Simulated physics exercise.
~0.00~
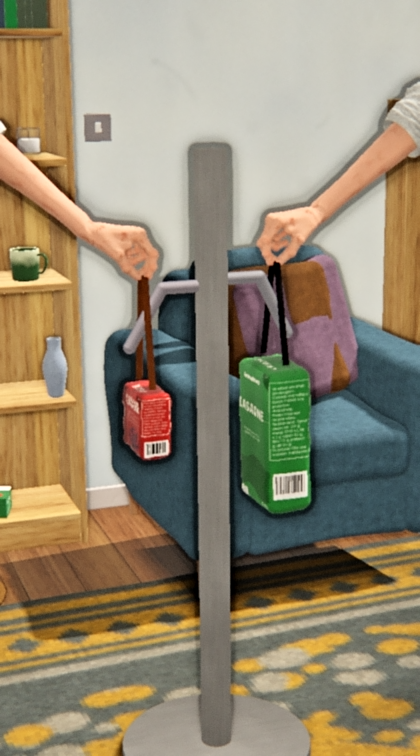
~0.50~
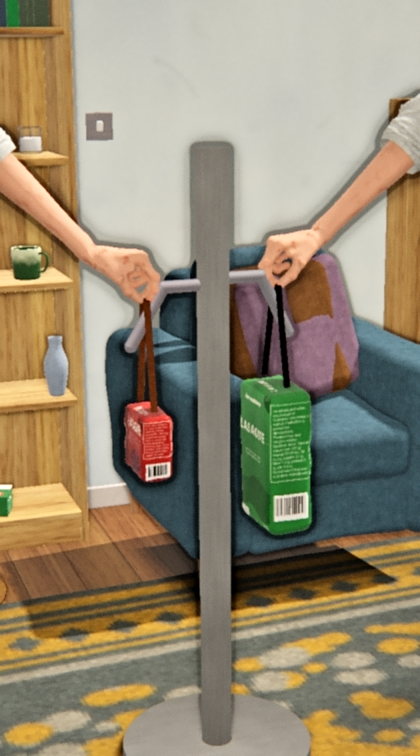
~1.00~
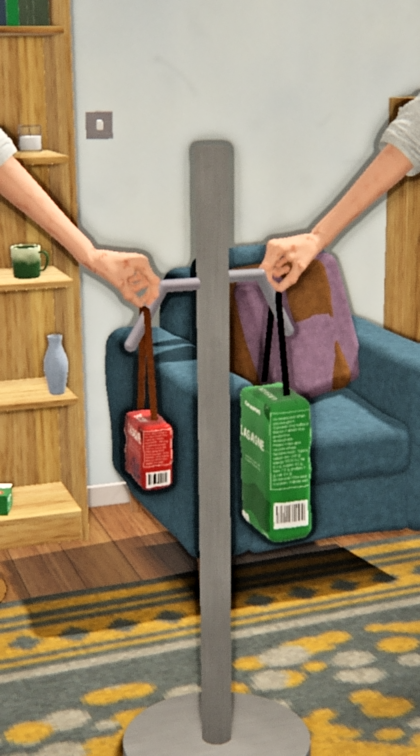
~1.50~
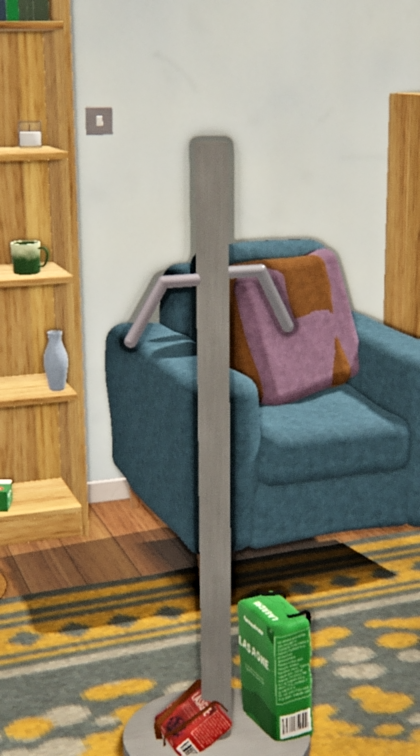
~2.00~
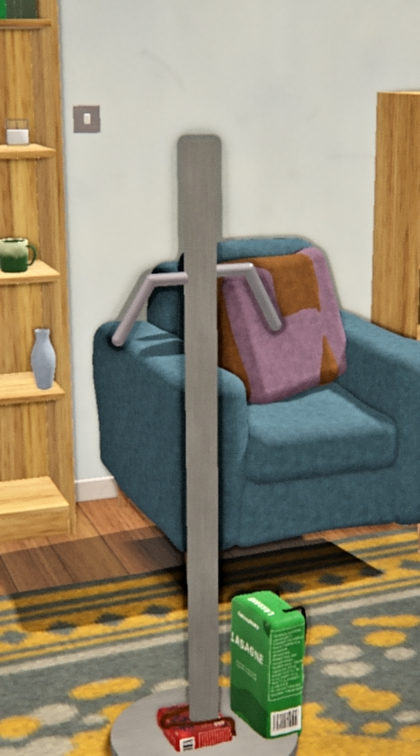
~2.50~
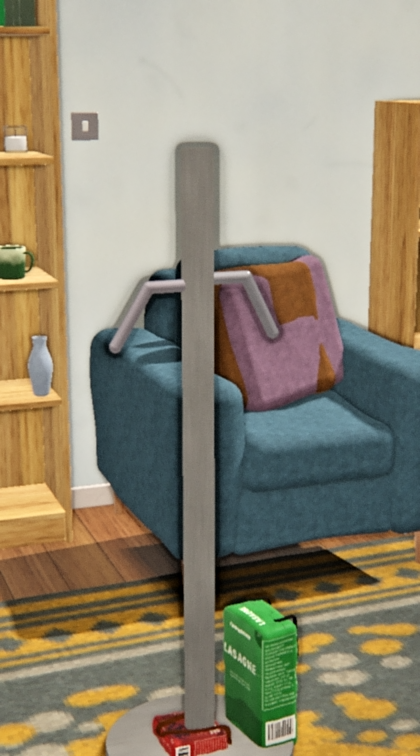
Two hands lowered a small red pouch and a larger green sack by their loops beside a grey post with two pegs, but both dropped to the floor, where the red one ended up on its side and the green one stayed upright.
